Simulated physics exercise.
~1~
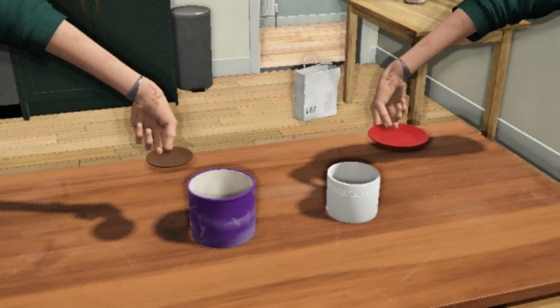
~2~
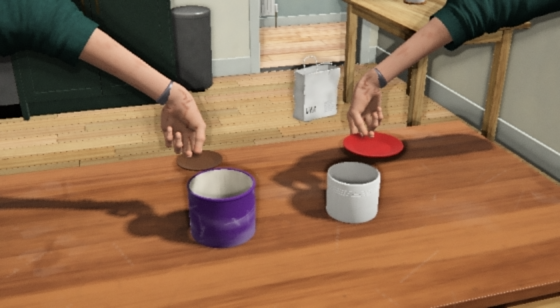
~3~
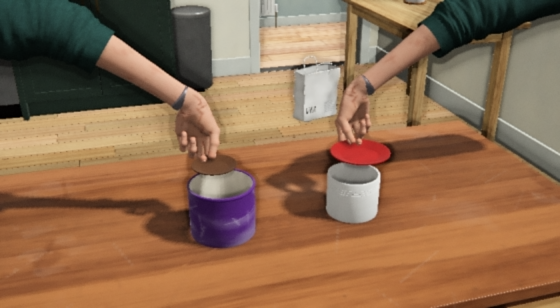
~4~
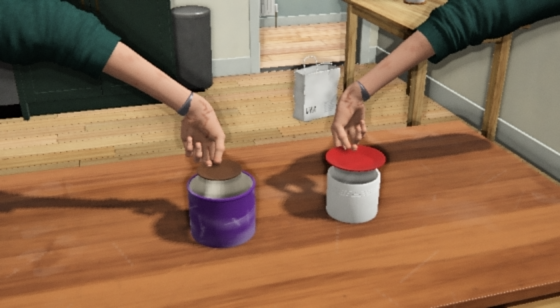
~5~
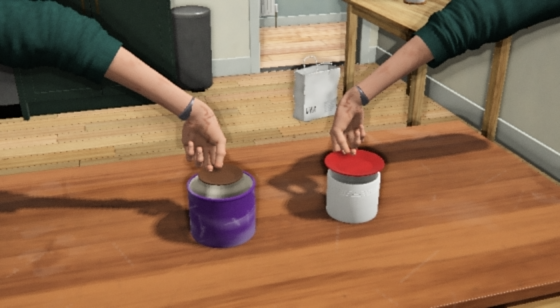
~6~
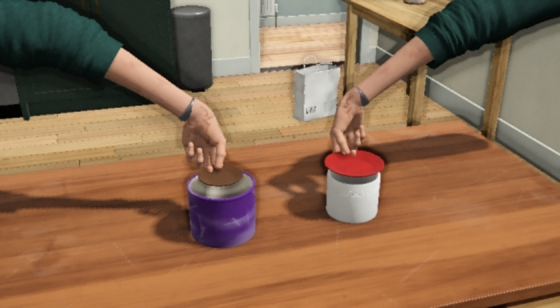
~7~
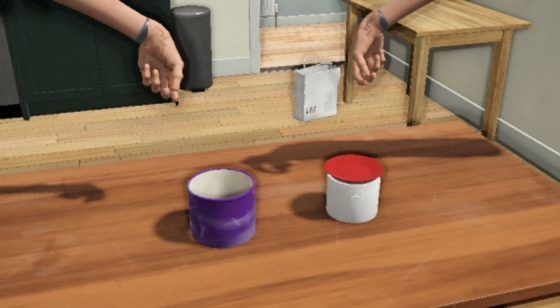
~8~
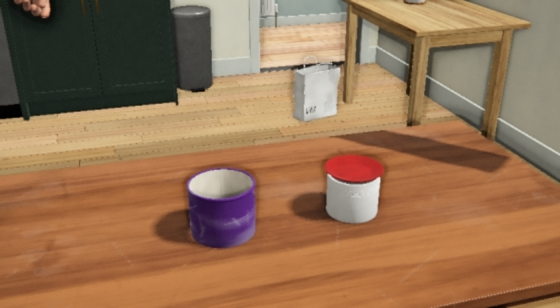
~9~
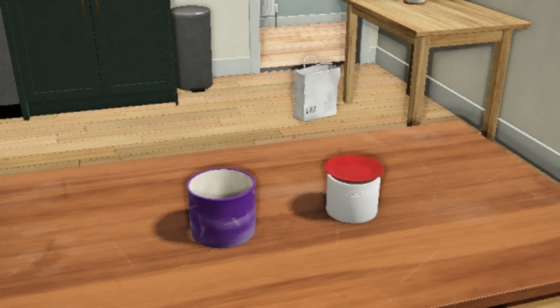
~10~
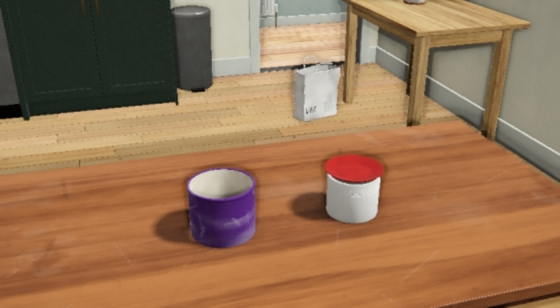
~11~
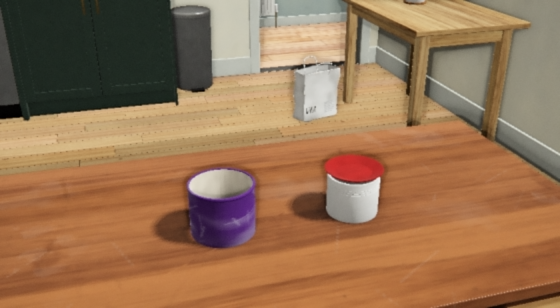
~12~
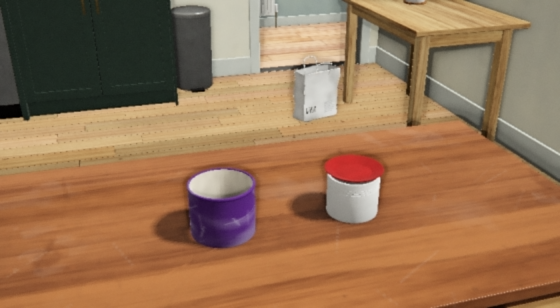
On a wooden table in a room, two hands lowered a small brown disc onto a purple pot and a red saucer onto a white cup, then let go and withdrew; the disc dropped inside the pot, while the saucer stayed covering the cup.
